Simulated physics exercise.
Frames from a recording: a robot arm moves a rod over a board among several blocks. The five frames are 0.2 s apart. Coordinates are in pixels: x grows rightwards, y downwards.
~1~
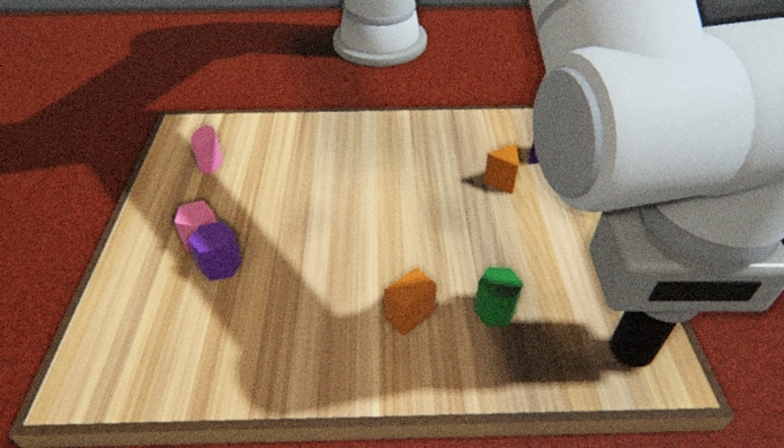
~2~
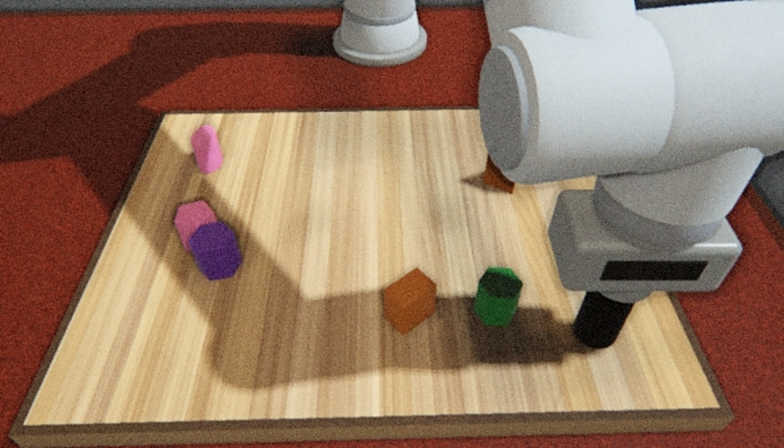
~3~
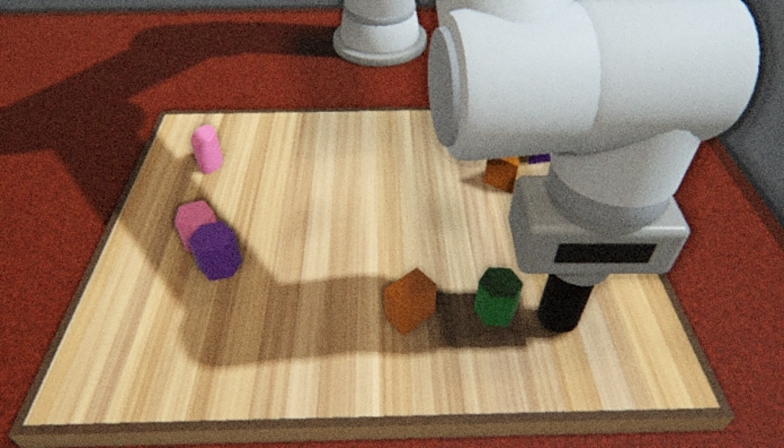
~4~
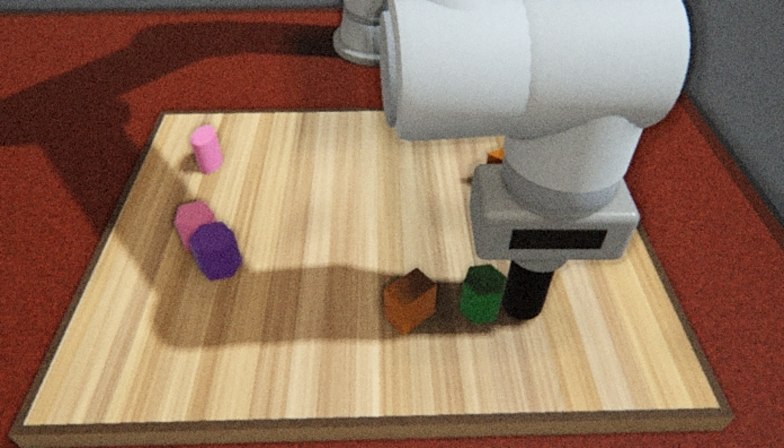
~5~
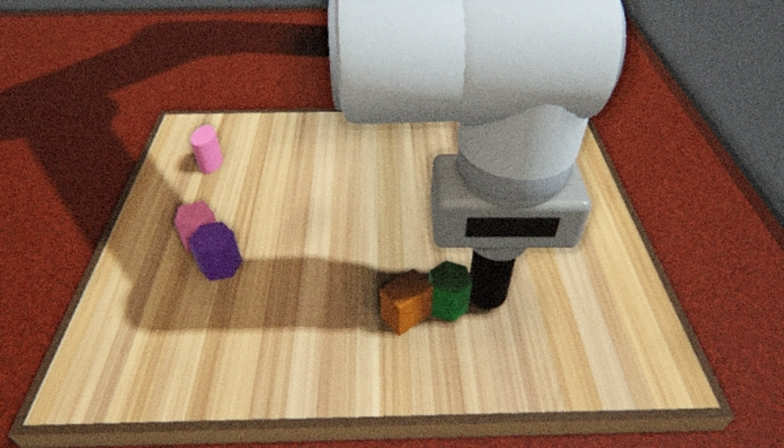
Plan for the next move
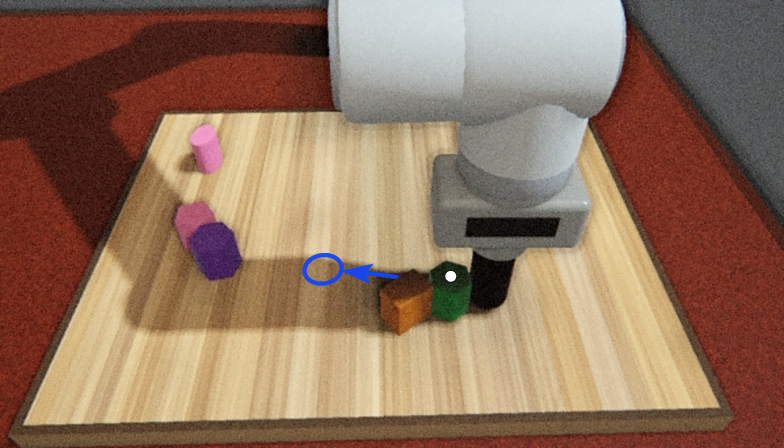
A robot arm moved its black rod leftward across a wooden board scattered with colored blocks, then pushed the green hexagonal block left against the orange block, which shifted slightly.
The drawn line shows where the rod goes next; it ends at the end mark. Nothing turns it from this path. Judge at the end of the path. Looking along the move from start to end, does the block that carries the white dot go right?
My answer is no.
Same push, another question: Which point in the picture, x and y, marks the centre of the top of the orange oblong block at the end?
At roughly (357, 308).
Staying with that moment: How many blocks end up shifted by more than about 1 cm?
Once the path ends, two blocks will have shifted.
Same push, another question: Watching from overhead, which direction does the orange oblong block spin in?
Top view: Counterclockwise.
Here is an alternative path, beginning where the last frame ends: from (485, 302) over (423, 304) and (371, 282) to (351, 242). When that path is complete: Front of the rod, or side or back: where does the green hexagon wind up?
At the end of the path, the rod has already lost the green hexagon, which lies beside or behind it.
Path on the board, from (485, 302) over (431, 285) and (377, 274) to (323, 269); the dot is on the green hexagon.
On the path given first. One third of the way, rod (430, 277); orange oblong block (369, 298); green hexagon (402, 276), turned 40° anticlockwise.
Two thirds of the way, rod (376, 266); orange oblong block (357, 308), turned 25° anticlockwise; green hexagon (382, 277), turned 70° anticlockwise.
At the end, rod (322, 261); orange oblong block (357, 308), turned 25° anticlockwise; green hexagon (382, 277), turned 70° anticlockwise.
